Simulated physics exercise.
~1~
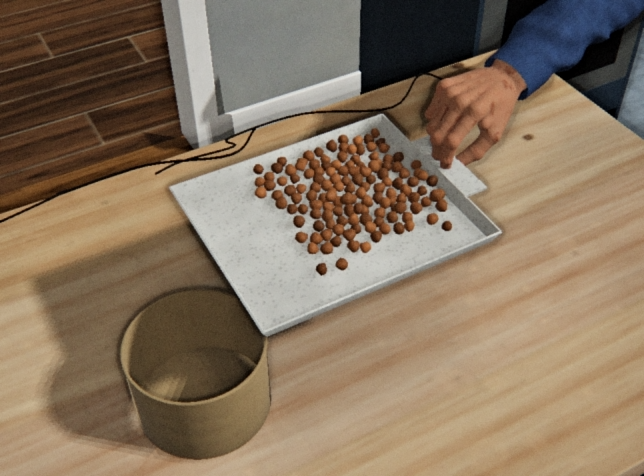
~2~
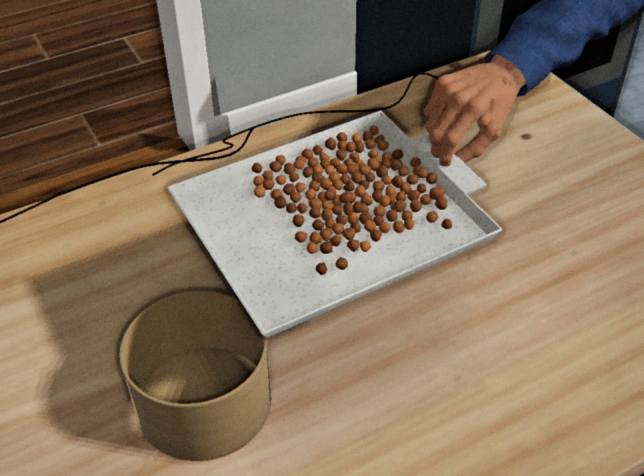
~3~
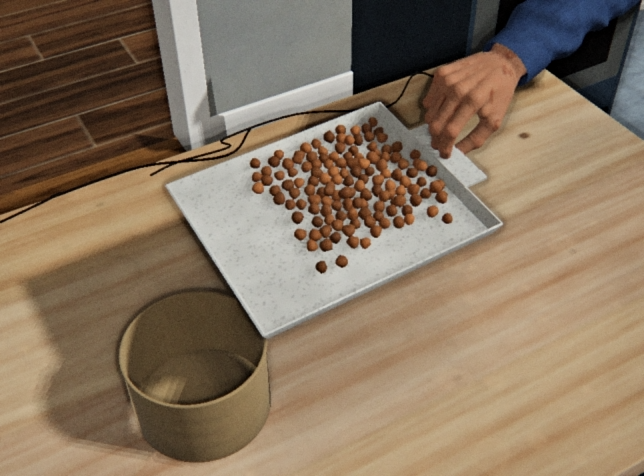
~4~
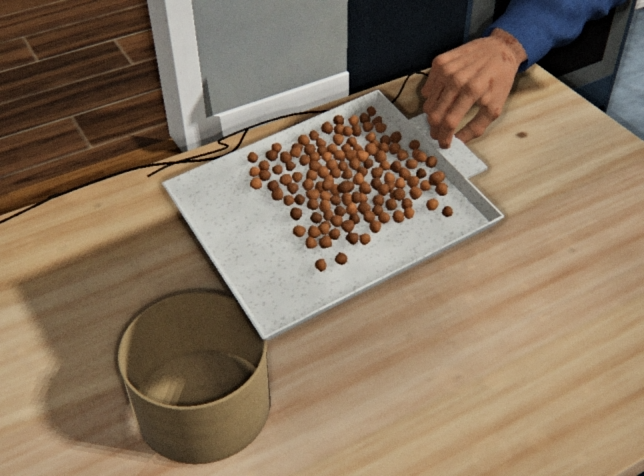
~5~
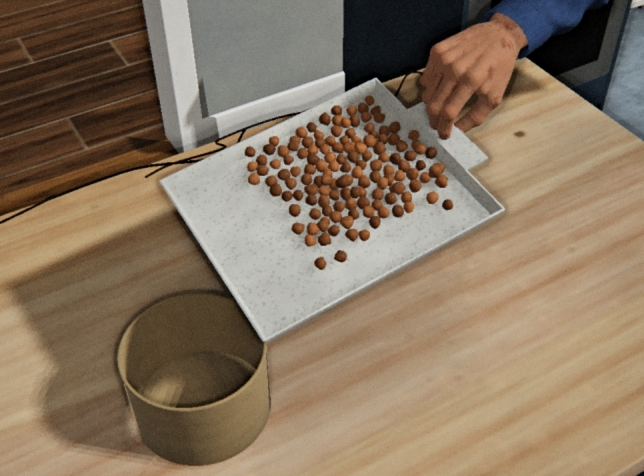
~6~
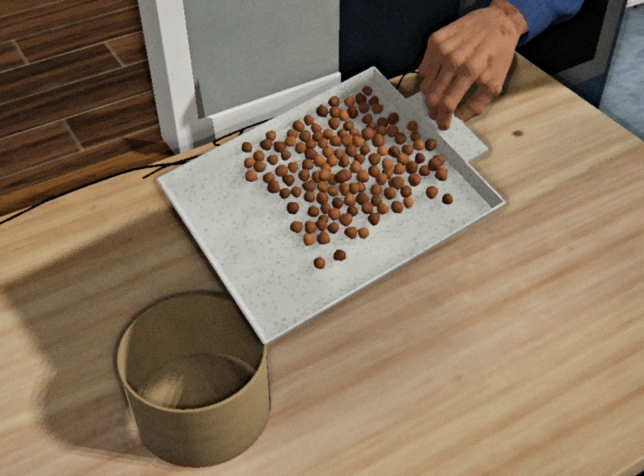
A hand slowly raises the far end of a tray of hazelnuts beside a pot.
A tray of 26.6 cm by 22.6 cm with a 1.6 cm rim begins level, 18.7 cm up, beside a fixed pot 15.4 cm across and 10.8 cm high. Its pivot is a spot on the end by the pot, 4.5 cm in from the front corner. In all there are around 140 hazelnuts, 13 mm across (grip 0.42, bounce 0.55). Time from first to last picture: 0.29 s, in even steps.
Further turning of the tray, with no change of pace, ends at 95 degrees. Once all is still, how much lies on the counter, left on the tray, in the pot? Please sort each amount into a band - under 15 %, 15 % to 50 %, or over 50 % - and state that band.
Counter: Over 50 %; tray: Under 15 %; pot: 15 % to 50 %.
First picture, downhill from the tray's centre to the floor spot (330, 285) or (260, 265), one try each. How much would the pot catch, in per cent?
First try: About 0 percent; second try: About 65 percent.
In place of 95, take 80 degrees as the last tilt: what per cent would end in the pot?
That comes out at some 30 per cent.
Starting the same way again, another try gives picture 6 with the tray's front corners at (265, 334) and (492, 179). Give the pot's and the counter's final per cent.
Pot 60, counter 40.
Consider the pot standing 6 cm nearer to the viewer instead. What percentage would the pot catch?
Then roughly 85 percent would land in it.
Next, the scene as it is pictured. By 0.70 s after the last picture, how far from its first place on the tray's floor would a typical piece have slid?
Roughly 19 cm.
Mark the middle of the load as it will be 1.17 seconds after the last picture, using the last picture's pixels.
(249, 441), roughly.
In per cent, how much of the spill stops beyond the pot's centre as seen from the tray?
Roughly 60 percent of the spill.
Then, 0.70 s after the last picture, tilt 51 degrees; the tray holds 65 %, the pot 10 %.
Then, 1.17 s after the last picture, tilt 77 degrees; the tray holds 25 %, the pot 25 %.
Then, 1.71 s after the last picture, tilt 95 degrees; the tray holds 0 %, the pot 30 %.
In the end, counter 70 %, tray 0 %, pot 30 %.
